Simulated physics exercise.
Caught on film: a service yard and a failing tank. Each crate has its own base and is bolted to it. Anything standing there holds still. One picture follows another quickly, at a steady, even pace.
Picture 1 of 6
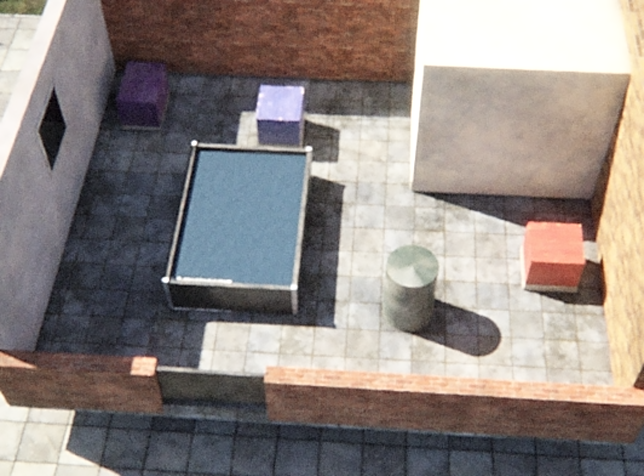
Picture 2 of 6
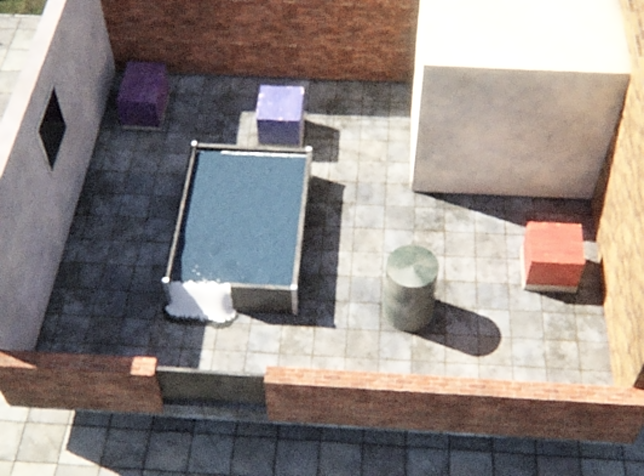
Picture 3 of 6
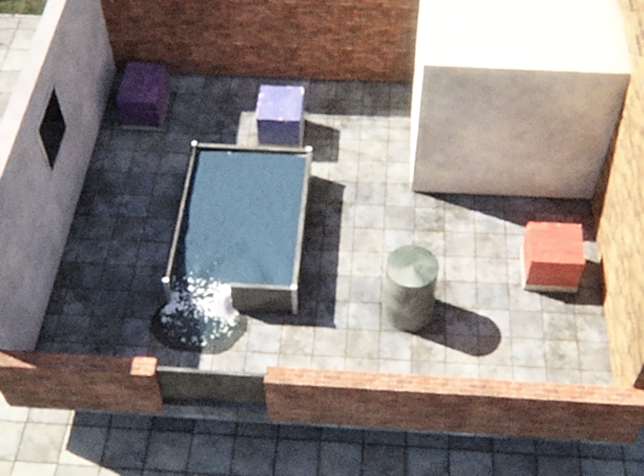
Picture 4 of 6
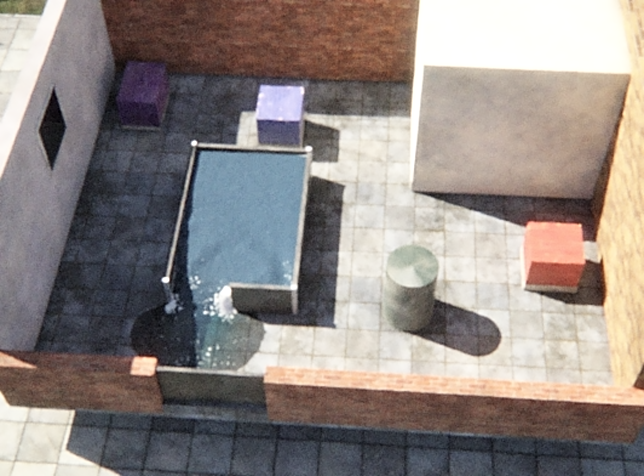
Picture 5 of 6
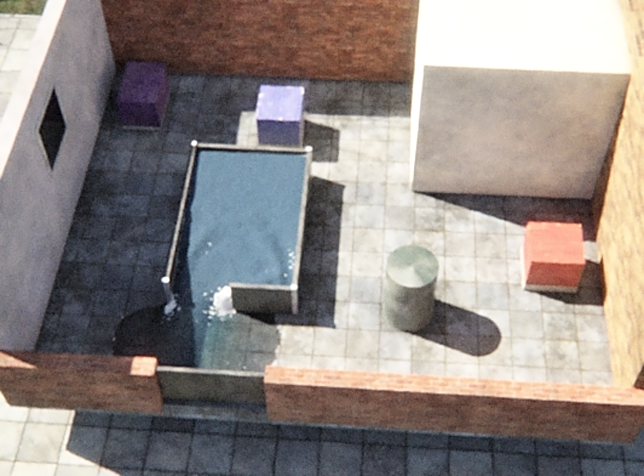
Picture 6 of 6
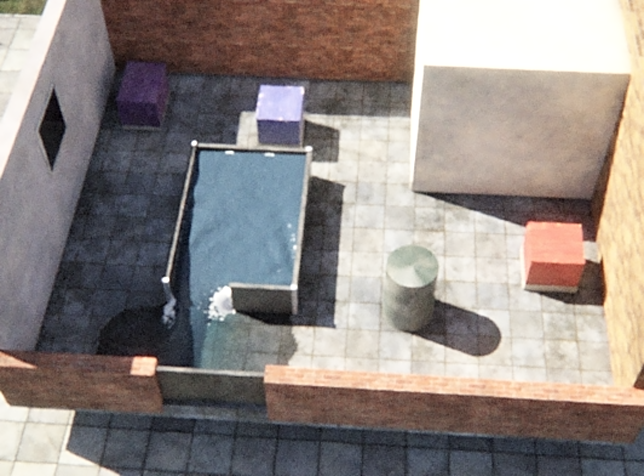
Water tank in a walled yard bursting open at its near left corner, water gushing out and spreading across the paving.
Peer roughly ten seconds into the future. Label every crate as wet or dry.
Purple crate: Wet; blue crate: Dry; red crate: Dry.
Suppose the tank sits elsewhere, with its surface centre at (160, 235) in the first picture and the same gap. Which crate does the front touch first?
It is the purple crate.
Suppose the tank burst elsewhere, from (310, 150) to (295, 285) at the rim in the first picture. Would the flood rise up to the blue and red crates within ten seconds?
The blue one is not reached; the red one is reached.
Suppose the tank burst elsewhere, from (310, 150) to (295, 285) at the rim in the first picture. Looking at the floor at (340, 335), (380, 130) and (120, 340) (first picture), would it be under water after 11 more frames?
Order as asked: Swamped, swamped, untouched.
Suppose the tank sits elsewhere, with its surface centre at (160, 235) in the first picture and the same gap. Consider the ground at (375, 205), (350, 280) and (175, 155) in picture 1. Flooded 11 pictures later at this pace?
As listed: Clear, free of water, clear.
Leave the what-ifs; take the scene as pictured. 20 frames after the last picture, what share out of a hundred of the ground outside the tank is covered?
It should be close to 50 %.
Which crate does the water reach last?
My guess: The blue-painted one.
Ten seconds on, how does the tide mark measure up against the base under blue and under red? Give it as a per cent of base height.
Around 60 in a hundred for the first and 60 in a hundred for the second.
A moment on, water covers 10 % of the floor; the purple crate not reached, the blue crate not reached, the red crate not reached.
Next, water covers 20 % of the floor; the purple crate not reached, the blue crate not reached, the red crate not reached.
Then, water covers 50 % of the floor; the purple crate water round its plinth, the blue crate not reached, the red crate water round its plinth.
Later, water covers 75 % of the floor; the purple crate water round its plinth, the blue crate water round its plinth, the red crate water round its plinth.
In the end, water covers 100 % of the floor; the purple crate was topped, the blue crate stayed above the water, the red crate stayed above the water.
